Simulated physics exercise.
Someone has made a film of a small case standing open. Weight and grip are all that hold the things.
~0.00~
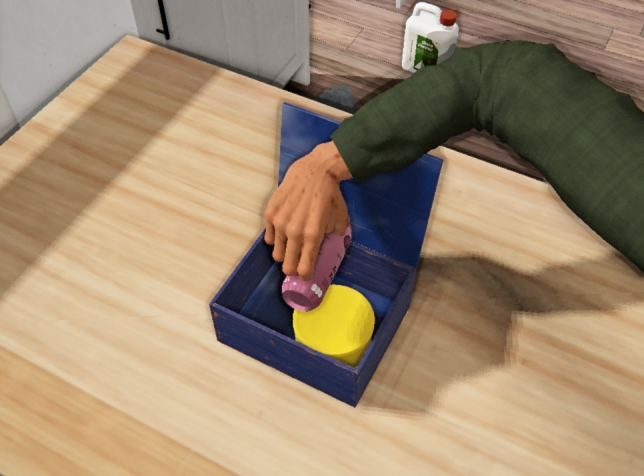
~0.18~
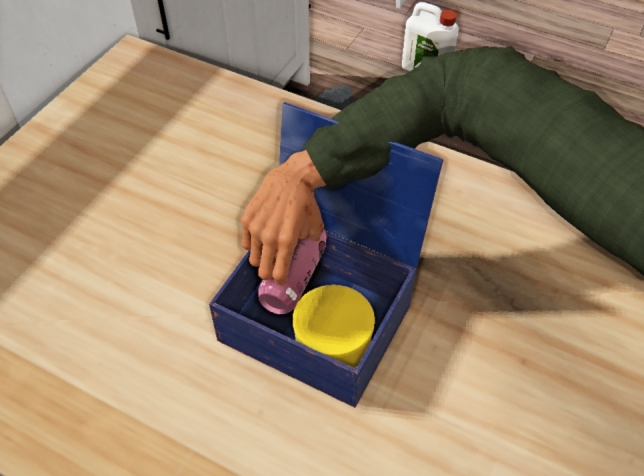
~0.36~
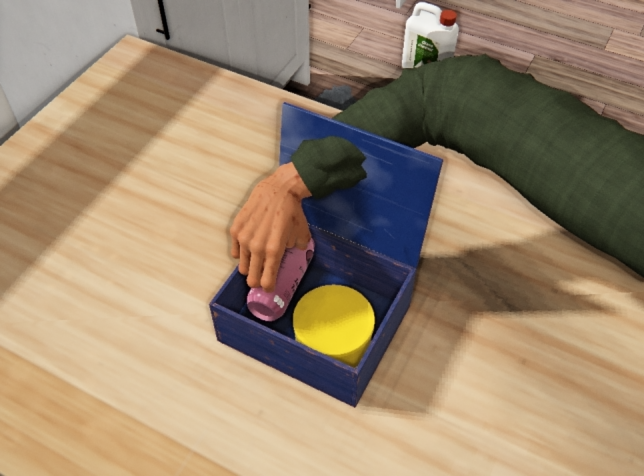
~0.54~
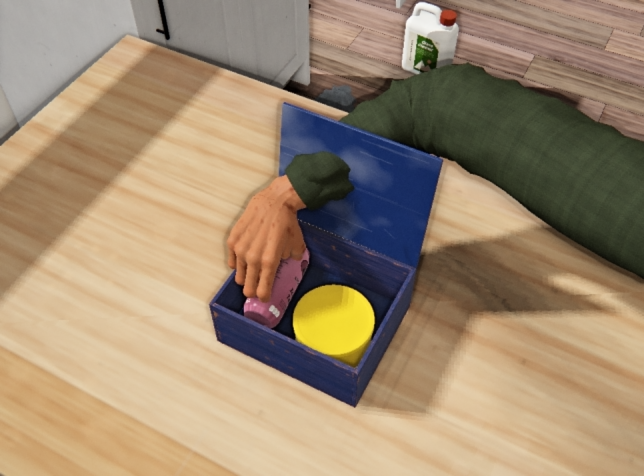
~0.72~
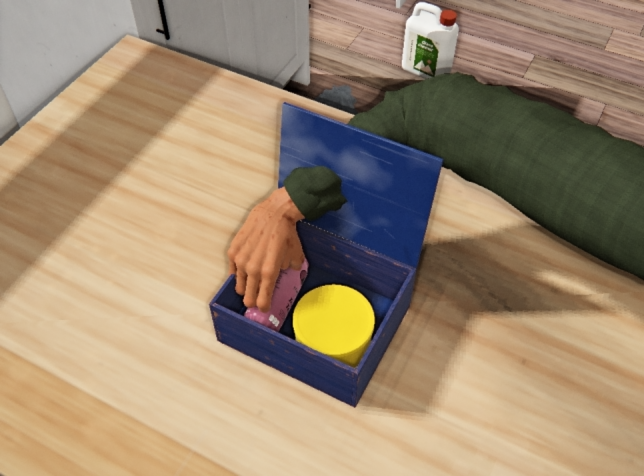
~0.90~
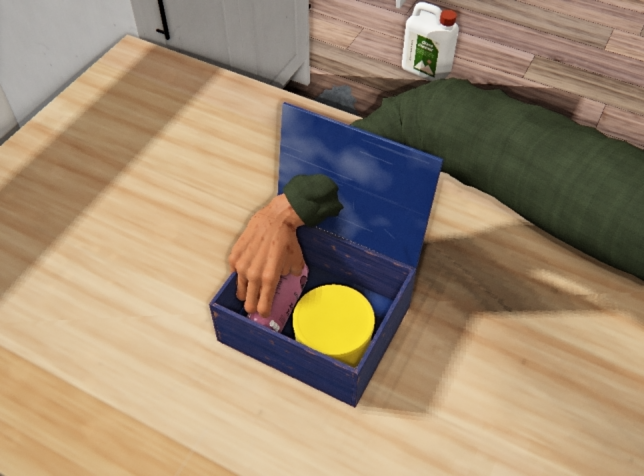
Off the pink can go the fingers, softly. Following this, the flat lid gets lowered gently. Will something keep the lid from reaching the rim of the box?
Most likely there will be no gap under the lid.
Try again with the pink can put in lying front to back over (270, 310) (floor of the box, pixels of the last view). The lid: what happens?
Put it in like that and the lid gets all the way down.
By 2.10 s, lid starting down.
By 2.50 s, lid 57° above the rim.
By 2.70 s, lid 32° above the rim.
By 2.90 s, lid 2° above the rim.
When it is over (3.4 s), lid shut; both as before. End places, in pixels of the last picture, pink can near (276, 299).
